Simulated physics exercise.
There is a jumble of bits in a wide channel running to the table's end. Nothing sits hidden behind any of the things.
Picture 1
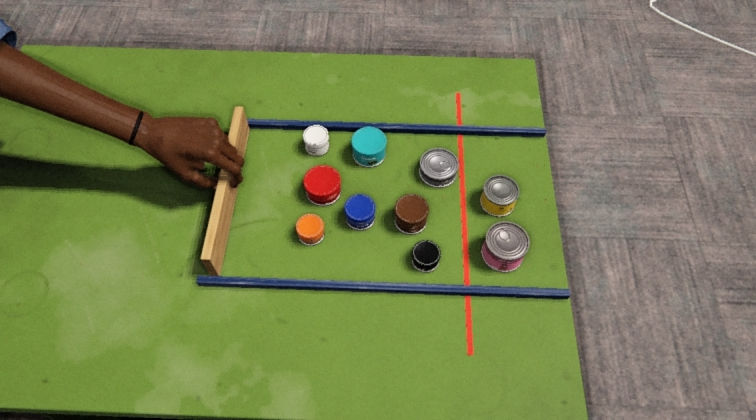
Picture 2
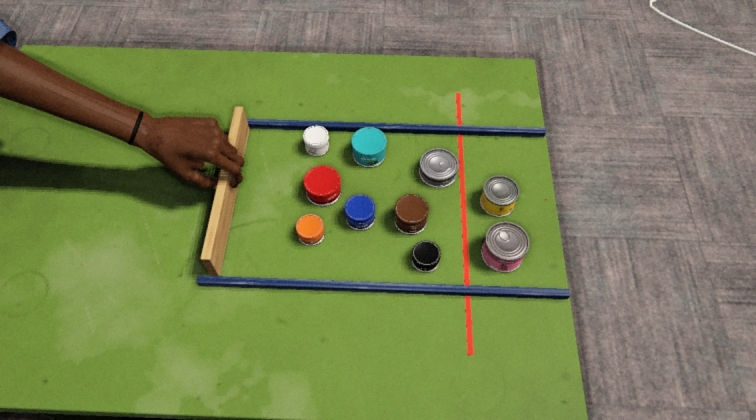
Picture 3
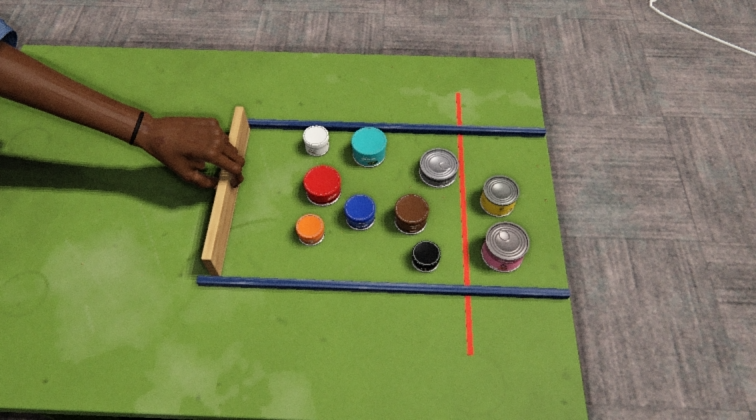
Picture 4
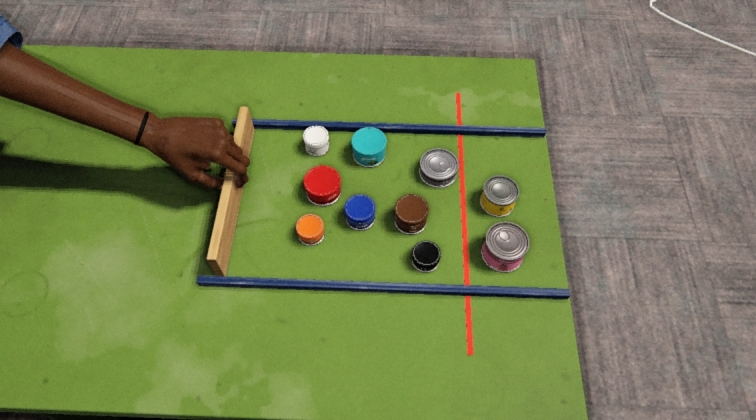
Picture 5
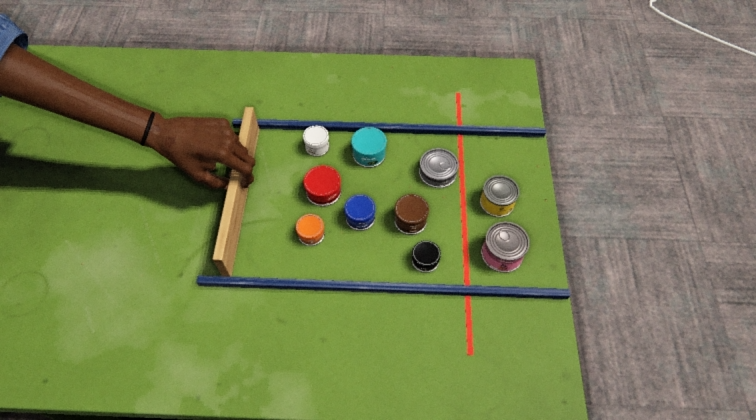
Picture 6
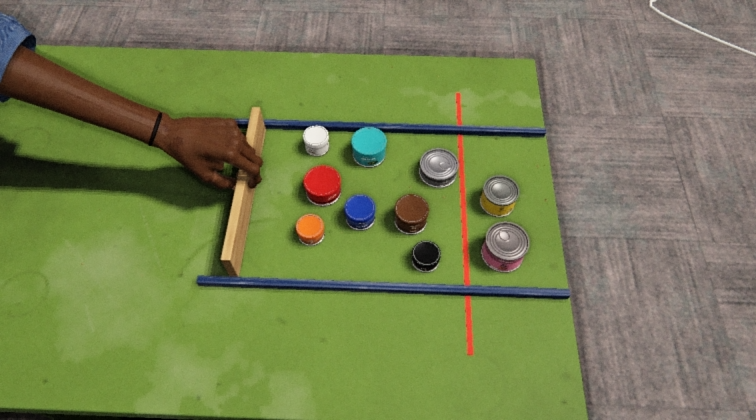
A hand slides a wooden board slightly right behind several still, colourful tins.
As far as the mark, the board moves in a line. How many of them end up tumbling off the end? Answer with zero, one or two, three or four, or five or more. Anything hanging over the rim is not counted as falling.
Zero.
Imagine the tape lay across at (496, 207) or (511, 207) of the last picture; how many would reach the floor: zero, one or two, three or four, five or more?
Lab note - count per position: One to two; one to two.
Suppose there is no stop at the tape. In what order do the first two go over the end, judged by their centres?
Order, earliest first: Yellow pot, grey pot.
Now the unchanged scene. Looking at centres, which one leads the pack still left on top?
Foremost: The yellow pot.
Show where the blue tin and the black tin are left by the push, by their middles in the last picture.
The blue tin settles near (480, 215); as for the black tin, near (481, 268).
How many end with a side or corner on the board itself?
Tally at the end: 5.
Soon after, none off yet; pink tin at rest near (505, 247); yellow pot at rest near (499, 196); grey pot at rest near (439, 168).
At rest, the number that fall off is zero.
